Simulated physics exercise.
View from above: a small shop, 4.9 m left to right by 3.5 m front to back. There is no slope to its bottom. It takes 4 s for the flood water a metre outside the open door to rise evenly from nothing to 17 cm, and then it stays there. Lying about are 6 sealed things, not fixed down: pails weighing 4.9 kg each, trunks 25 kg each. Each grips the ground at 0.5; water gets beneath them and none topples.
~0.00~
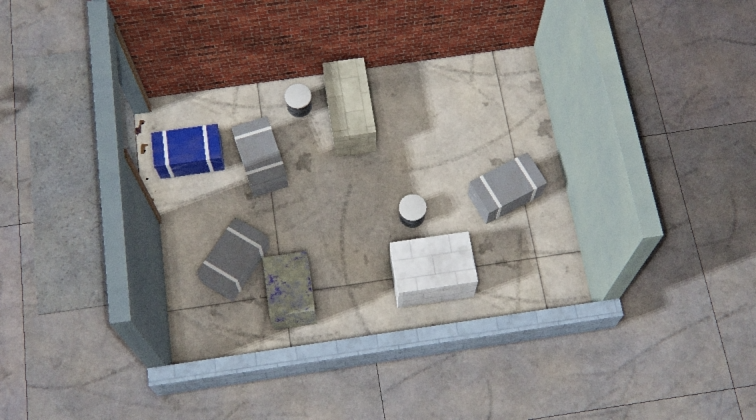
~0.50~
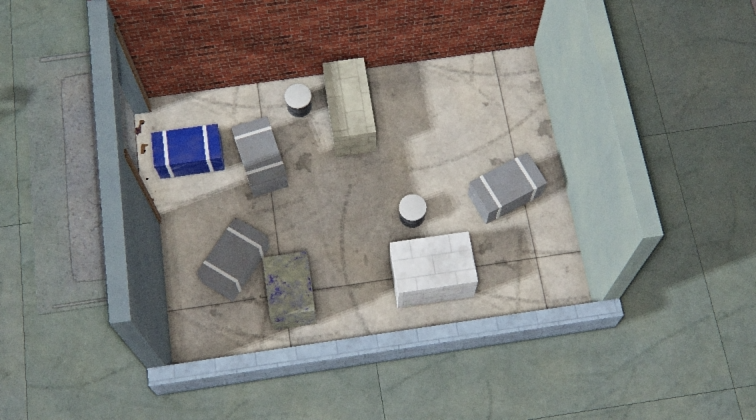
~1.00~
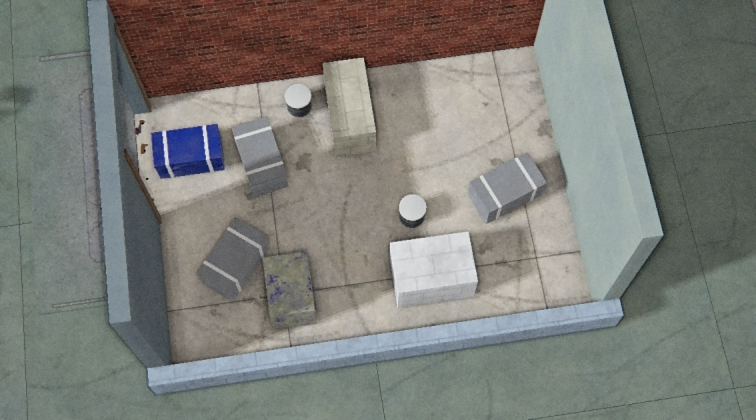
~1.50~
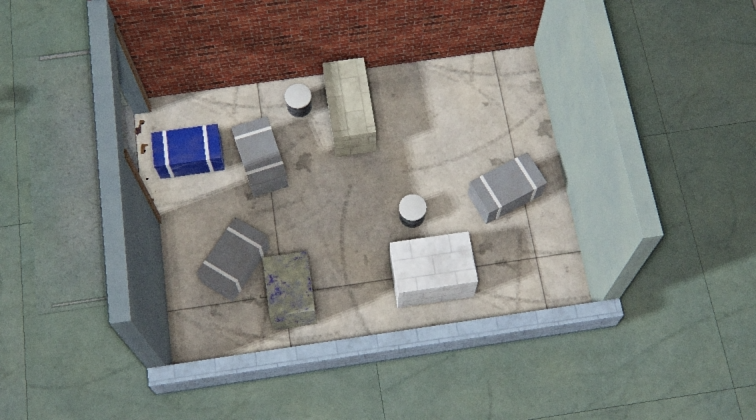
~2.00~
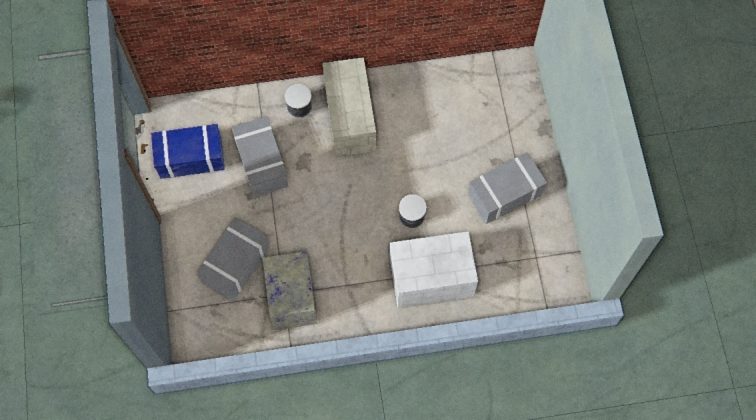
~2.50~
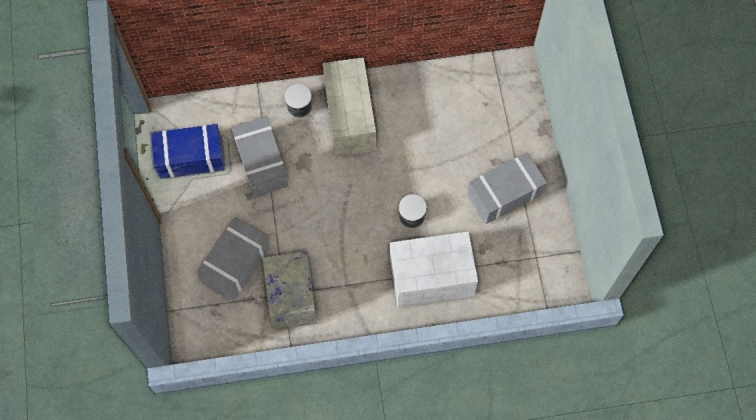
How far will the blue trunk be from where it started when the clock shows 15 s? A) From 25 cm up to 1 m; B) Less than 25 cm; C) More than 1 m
Answer: C.
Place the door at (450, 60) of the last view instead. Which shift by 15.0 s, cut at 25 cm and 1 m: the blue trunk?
Well, the blue trunk scoots a little.
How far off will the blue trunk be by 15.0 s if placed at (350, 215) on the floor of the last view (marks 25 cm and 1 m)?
It creeps a little.
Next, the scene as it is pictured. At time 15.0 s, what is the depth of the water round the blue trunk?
Roughly 10 cm deep.
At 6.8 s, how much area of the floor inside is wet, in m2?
At that time the wet patch spans about 10.0 m2.
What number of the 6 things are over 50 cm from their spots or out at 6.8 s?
By my tally, 1.
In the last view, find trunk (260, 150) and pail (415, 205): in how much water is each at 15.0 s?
Depth approx. 8 cm / 10 cm.
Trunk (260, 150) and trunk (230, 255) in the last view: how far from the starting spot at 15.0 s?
In that order: 200 cm, 100 cm.
After 3.5 s the blue trunk is near (191, 144), 0.1 m from its start, aground; 0 afloat.
After 6.8 s the blue trunk is near (219, 137), 0.4 m from its start, afloat; 2 afloat.
After 11.0 s the blue trunk is near (303, 118), 1.4 m from its start, afloat; 2 afloat.
After 15.0 s the blue trunk is near (491, 199), 3.7 m from its start, afloat; 6 afloat.
